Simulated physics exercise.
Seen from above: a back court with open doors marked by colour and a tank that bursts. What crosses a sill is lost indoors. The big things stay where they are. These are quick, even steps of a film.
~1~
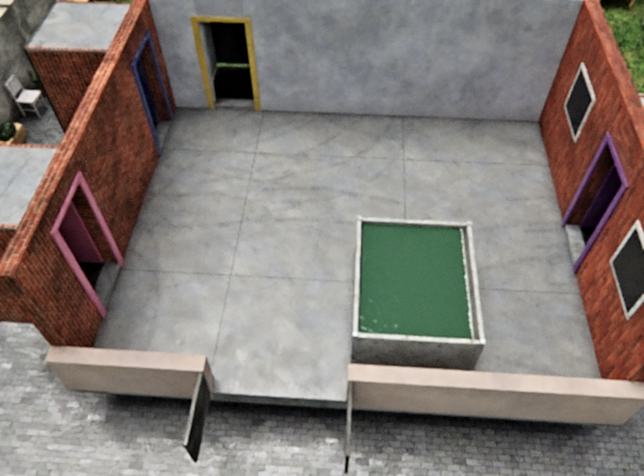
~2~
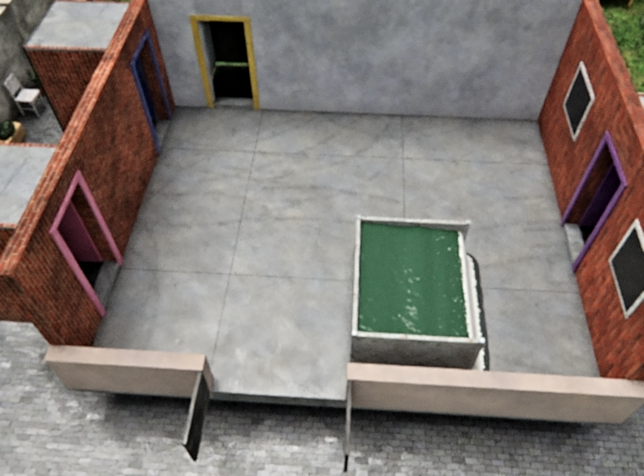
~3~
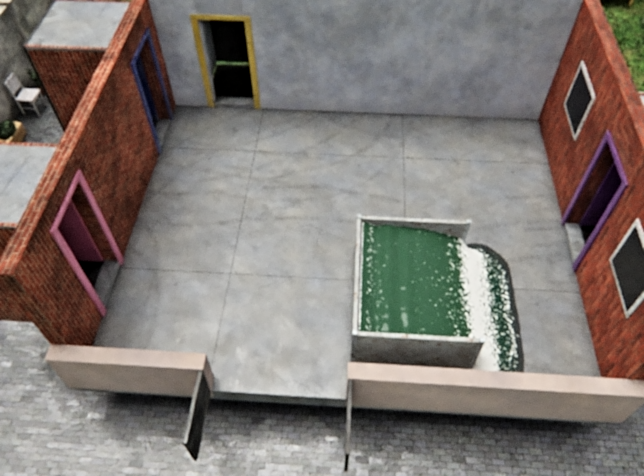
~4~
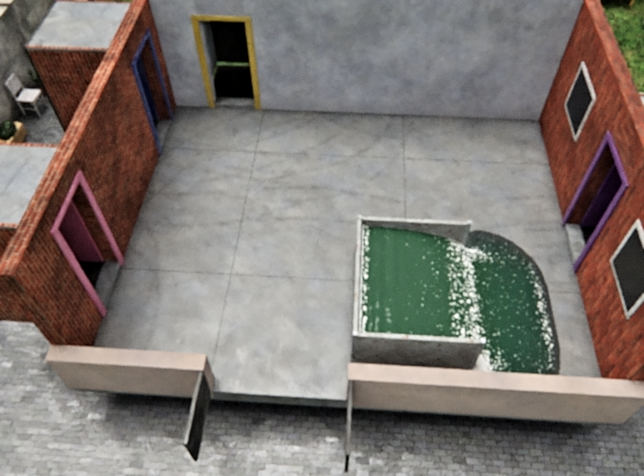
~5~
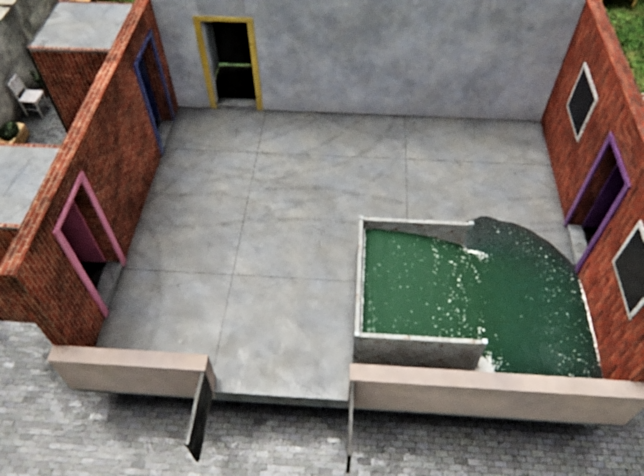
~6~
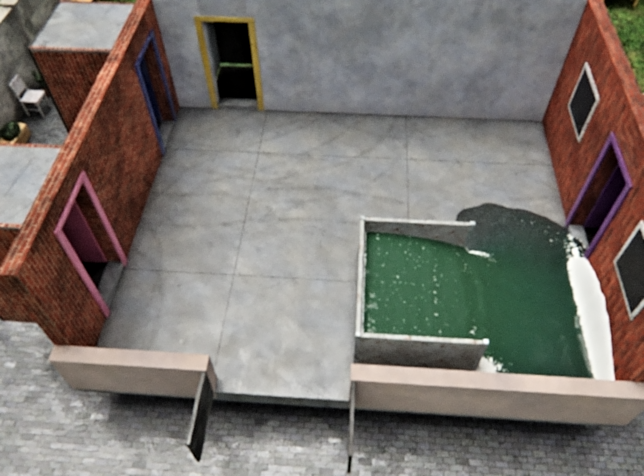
Green water burst out of the right side of a raised tank in a walled courtyard, foaming white as it spread across the gray floor and reached the brick wall by the purple doorway.
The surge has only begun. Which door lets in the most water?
The purple doorway takes the most.
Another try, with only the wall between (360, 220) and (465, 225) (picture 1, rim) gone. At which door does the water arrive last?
The pink one.
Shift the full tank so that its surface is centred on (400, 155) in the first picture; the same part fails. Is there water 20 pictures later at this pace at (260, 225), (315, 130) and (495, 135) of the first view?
In turn: Dry, awash, covered.
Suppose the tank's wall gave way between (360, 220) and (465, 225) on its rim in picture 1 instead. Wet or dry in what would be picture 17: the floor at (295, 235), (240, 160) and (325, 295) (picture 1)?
In that order: Clear, covered, clear.
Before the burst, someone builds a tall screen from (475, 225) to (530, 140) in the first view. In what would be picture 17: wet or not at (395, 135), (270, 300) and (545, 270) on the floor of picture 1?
One after the other: No water, clear, awash.
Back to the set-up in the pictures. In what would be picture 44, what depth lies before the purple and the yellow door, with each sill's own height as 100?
In turn 100 and 40 per cent.
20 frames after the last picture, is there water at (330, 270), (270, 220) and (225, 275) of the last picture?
As listed: Dry, dry, not flooded.
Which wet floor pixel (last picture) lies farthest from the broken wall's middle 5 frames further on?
Close to (549, 159).
A moment on, water covers 15 % of the floor; purple door a lot in, pink door not reached, yellow door not reached, blue door not reached.
Next, water covers 25 % of the floor; purple door a lot in, pink door not reached, yellow door not reached, blue door not reached.
Then, water covers 45 % of the floor; purple door a lot in, pink door not reached, yellow door not reached, blue door not reached.
Later, water covers 65 % of the floor; purple door a lot in, pink door wet at the sill, nothing in, yellow door wet at the sill, nothing in, blue door a trickle in.
In the end, water covers 95 % of the floor; purple door a lot in, pink door wet at the sill, nothing in, yellow door wet at the sill, nothing in, blue door a lot in; the purple door has let in the most.
